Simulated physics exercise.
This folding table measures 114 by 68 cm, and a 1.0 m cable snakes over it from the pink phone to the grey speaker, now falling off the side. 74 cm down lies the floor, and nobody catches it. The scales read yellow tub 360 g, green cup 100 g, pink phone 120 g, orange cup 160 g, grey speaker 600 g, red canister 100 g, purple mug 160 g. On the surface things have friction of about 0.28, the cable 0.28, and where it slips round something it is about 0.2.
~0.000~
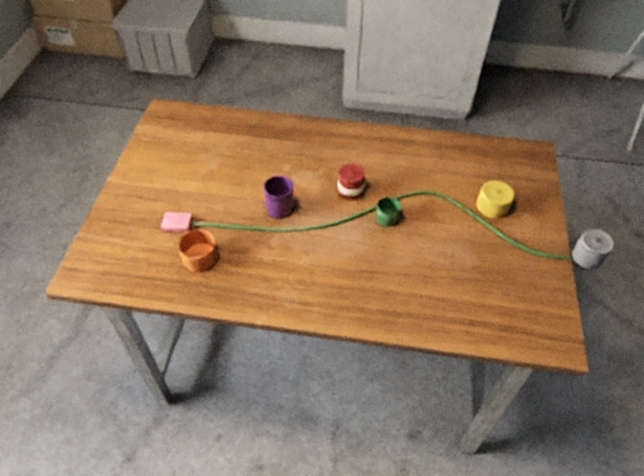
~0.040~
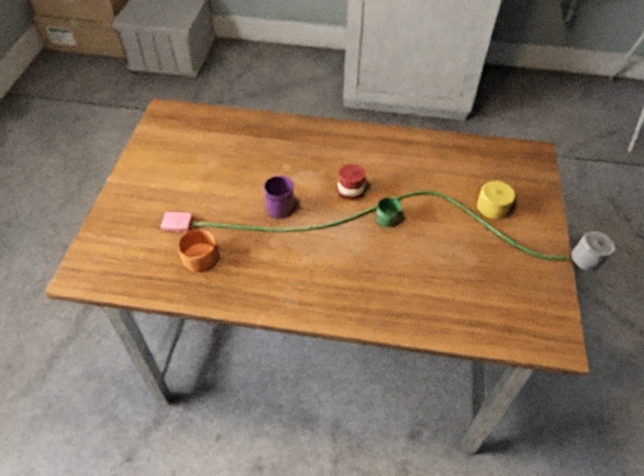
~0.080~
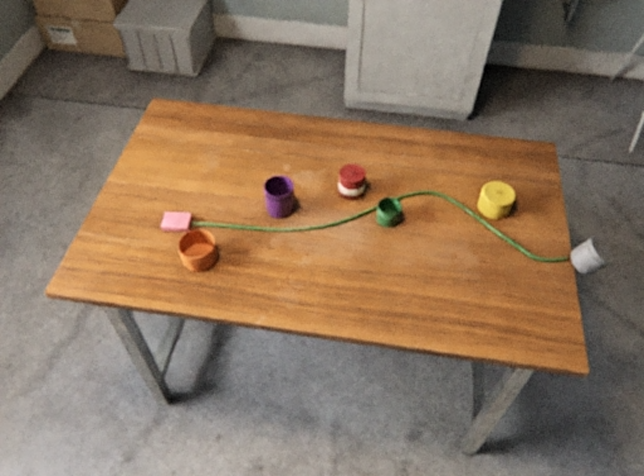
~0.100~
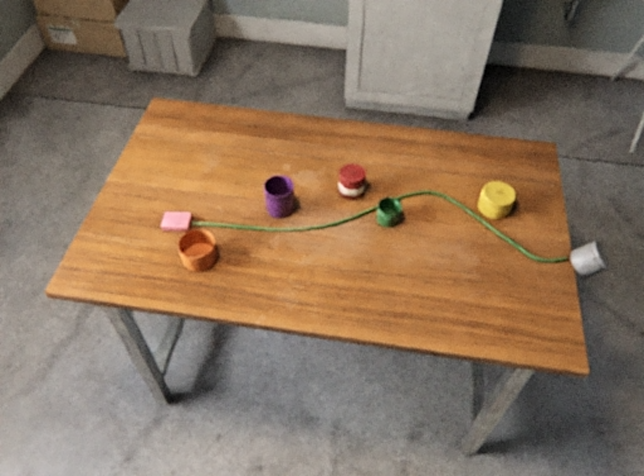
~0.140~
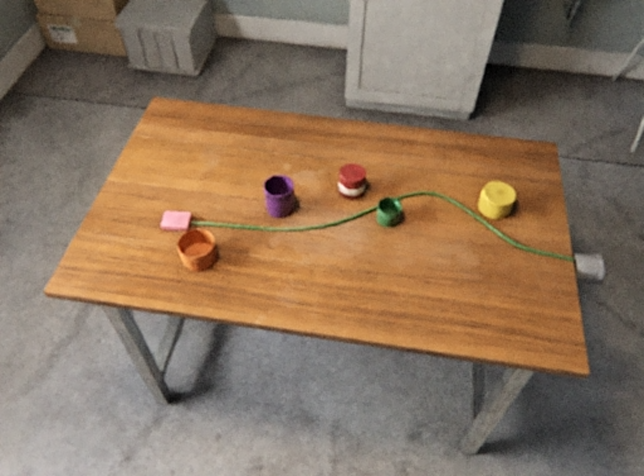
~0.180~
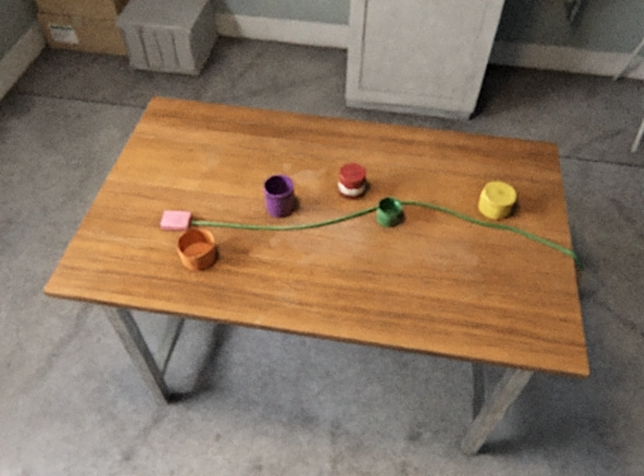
To begin with, a green cable winds across a wooden table from a pink block at left to a grey cylinder at the right edge, among colourful cups and containers. The cylinder tilts and drops slightly beside the edge, then disappears from view as the cable's right end straightens somewhat.
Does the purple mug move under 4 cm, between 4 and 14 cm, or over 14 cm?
Between 4 and 14 cm.
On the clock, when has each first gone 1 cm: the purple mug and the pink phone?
On the clock, purple mug 0.34 s and pink phone 0.22 s.
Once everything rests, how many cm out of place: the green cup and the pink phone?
About: Green cup 20 cm, pink phone over the edge.
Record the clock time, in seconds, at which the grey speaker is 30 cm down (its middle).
Time: 0.34 s.
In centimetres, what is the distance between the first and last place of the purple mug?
Purple mug: 10 cm.
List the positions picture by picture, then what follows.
In the first frame, purple mug (278, 186); cable runs through (527, 249) (460, 205) (319, 227) (238, 227).
In the second frame, grey speaker (598, 243); cable runs through (527, 251) (238, 227).
In the third frame, grey speaker (592, 256); cable runs through (526, 252) (238, 227).
In the fourth frame, grey speaker (590, 260); cable runs through (526, 253) (238, 227).
In the fifth frame, grey speaker (586, 269); cable runs through (530, 250) (238, 227).
In the sixth frame, purple mug (278, 185); cable runs through (552, 245) (471, 220) (319, 224) (238, 226).
At 0.4 s, the cable's tail end at (352, 242); purple mug 7 cm off its start, pink phone 38 cm off its start, green cup 18 cm off its start.
At 0.7 s, the cable has left the top; purple mug 10 cm off its start, pink phone on its side, 102 cm off its start, green cup 22 cm off its start.
At 0.9 s, the cable has left the top; purple mug 10 cm off its start at (315, 170), pink phone over the edge, green cup 22 cm off its start at (404, 285).
At 1.2 s, the cable has left the top; purple mug 10 cm off its start, pink phone over the edge, green cup 22 cm off its start.
At 2.4 s, the cable has left the top; purple mug 10 cm off its start at (315, 170), pink phone over the edge, green cup 22 cm off its start at (404, 285), grey speaker over the edge.
